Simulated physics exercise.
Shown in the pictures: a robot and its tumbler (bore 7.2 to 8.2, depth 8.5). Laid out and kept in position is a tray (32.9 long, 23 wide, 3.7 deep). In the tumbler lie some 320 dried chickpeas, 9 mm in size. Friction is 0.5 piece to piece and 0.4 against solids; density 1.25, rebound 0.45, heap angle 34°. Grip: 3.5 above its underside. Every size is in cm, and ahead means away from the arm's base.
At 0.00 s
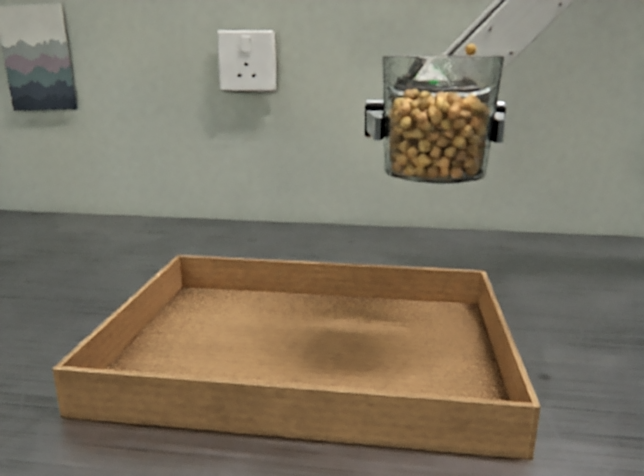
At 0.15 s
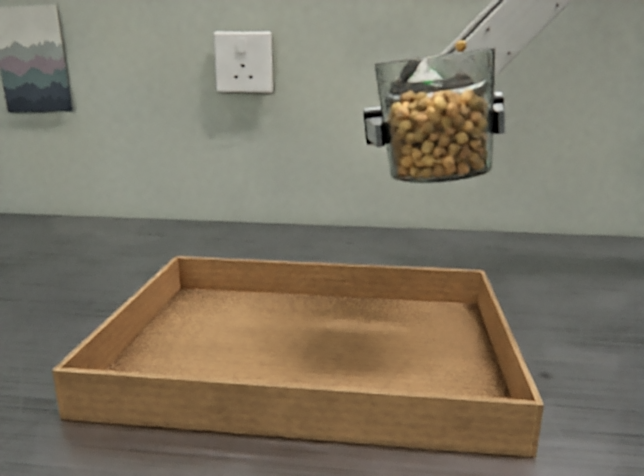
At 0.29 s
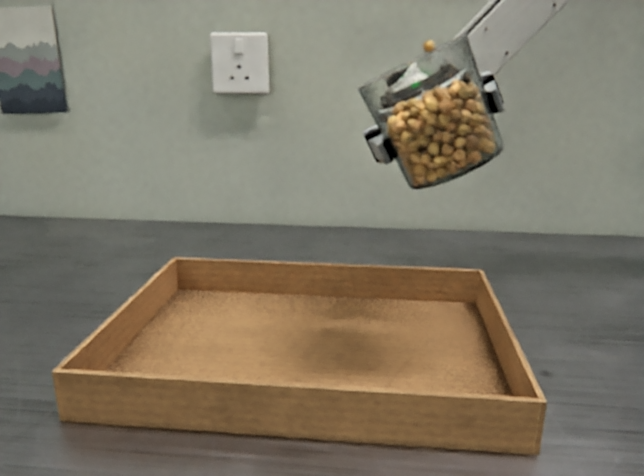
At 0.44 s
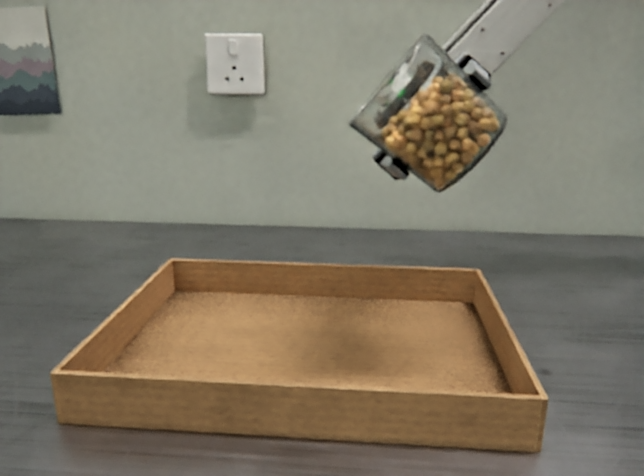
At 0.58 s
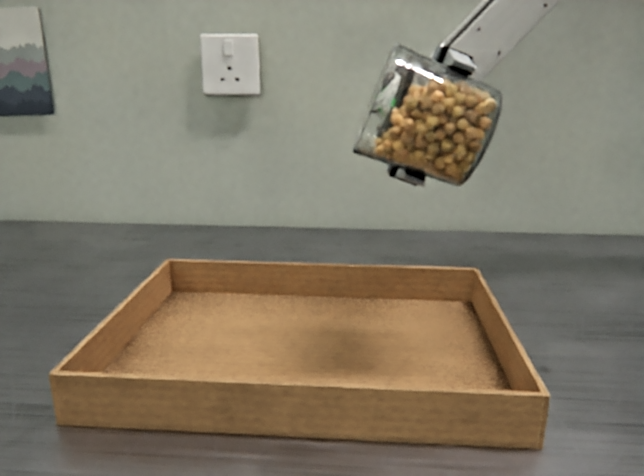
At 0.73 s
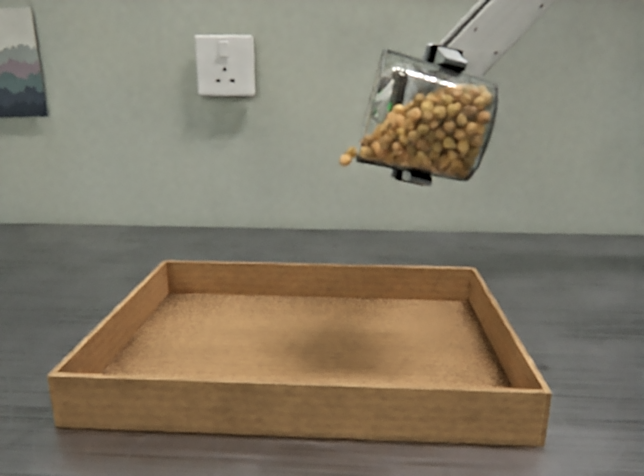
At the start, a robot arm holds a clear tumbler of chickpeas upright above an empty wooden tray on a dark surface. The arm tilts the tumbler steadily to the left until it lies nearly on its side, and the chickpeas slide toward the rim, with a few emerging at its lower edge.
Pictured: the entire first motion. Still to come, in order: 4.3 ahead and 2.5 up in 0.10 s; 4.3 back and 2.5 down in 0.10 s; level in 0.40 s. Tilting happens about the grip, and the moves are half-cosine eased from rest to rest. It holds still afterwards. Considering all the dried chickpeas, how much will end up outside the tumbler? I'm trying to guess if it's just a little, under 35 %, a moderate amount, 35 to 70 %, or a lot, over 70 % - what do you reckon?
I reckon a lot.
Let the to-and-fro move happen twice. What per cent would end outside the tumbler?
Estimate: Around 95 %.
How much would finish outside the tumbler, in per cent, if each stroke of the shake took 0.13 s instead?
It would be some 65 %.
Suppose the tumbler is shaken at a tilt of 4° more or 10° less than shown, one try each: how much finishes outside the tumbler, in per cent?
I'd expect close to 100 and then 80 per cent.
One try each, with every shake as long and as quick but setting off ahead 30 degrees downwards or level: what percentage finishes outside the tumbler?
I'd say close to 40 percent for the first and close to 70 percent for the second.
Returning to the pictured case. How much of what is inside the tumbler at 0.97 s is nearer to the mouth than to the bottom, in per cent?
Share in the mouth half: About 100 %.
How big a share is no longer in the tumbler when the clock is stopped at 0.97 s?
Share gone: Around 95 %.
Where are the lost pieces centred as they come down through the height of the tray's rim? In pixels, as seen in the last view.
Around (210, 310).
After 0.97 s, tilted 75° forward, highest piece 19 above the table; 20 in the tumbler, 2 in the tray, 303 in flight or on a rim.
After 1.21 s, tilted 16° forward, highest piece 19 above the table; 310 in the tray, 15 in the tumbler.
After 1.53 s, level, highest piece 19 above the table; 310 in the tray, 15 in the tumbler.
After 2.58 s, level, highest piece 19 above the table; 310 in the tray, 15 in the tumbler.
In the end, 310 in the tray, 15 in the tumbler. That is 95 % outside the tumbler.
